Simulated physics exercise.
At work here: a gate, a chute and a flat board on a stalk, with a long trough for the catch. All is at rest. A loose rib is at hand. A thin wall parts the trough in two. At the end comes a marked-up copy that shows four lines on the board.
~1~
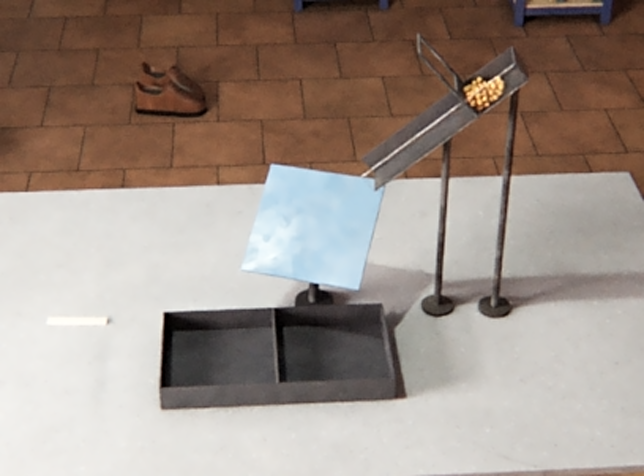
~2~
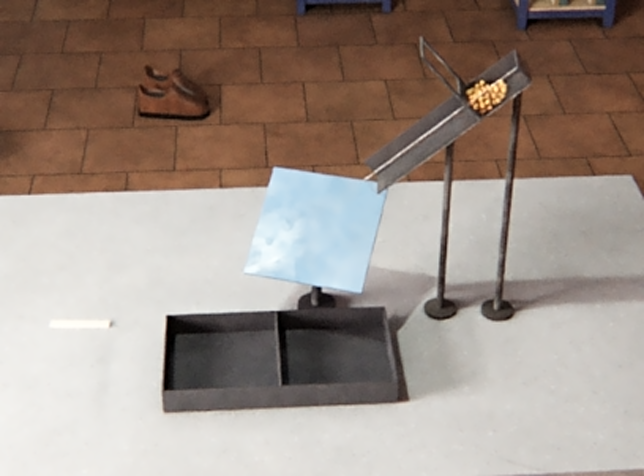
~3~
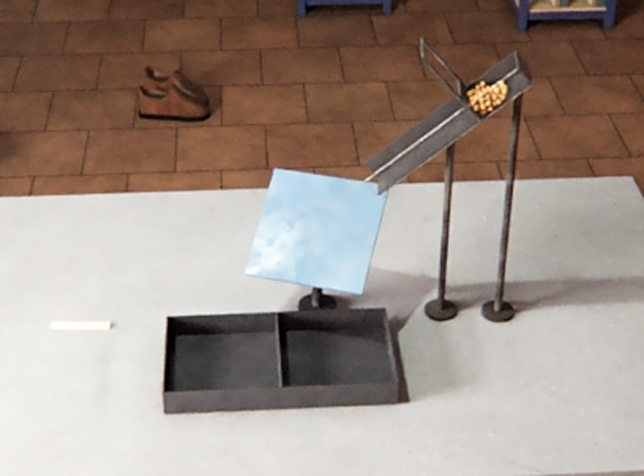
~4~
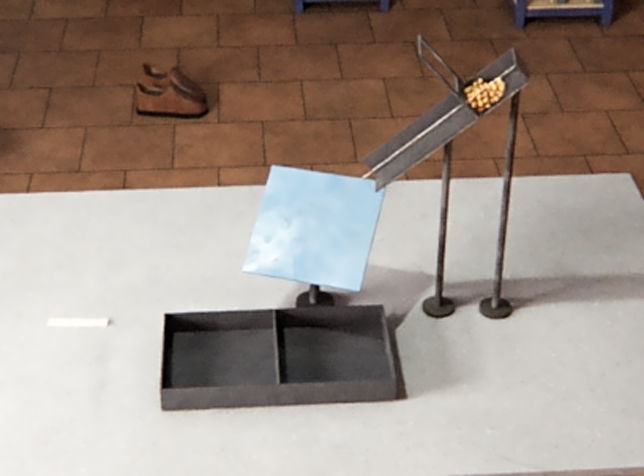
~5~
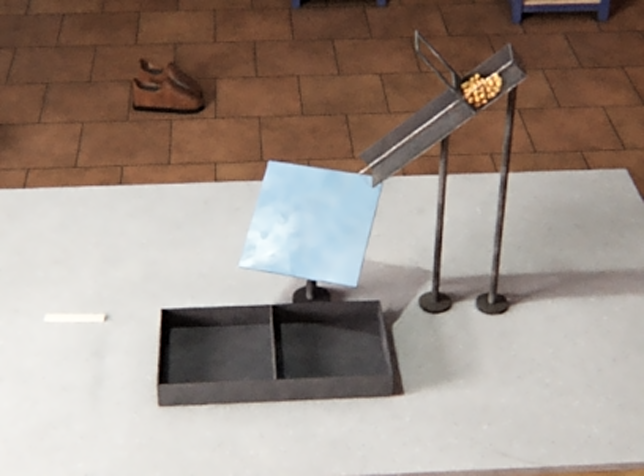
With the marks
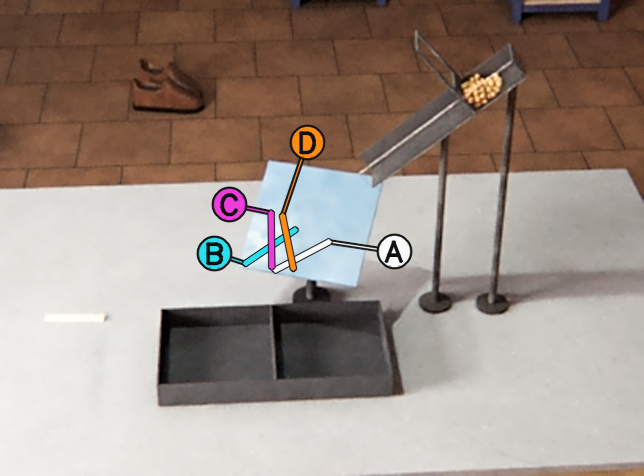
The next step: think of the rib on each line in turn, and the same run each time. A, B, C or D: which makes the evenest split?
I would pick line C.
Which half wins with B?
The left half.
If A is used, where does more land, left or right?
Left.
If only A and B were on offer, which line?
B.
On the marked copy, line A from (329, 241) to (275, 270); line B from (295, 229) to (245, 263); line C from (271, 212) to (271, 266); line D from (282, 215) to (293, 268).
Choosing A, of what is caught, almost all in the left half, about a tenth in the right.
Choosing B, of what is caught, the larger part in the left half, roughly a quarter in the right.
Choosing C, of what is caught, roughly half in the left half, roughly half in the right.
Choosing D, of what is caught, about a tenth in the left half, the larger part in the right.
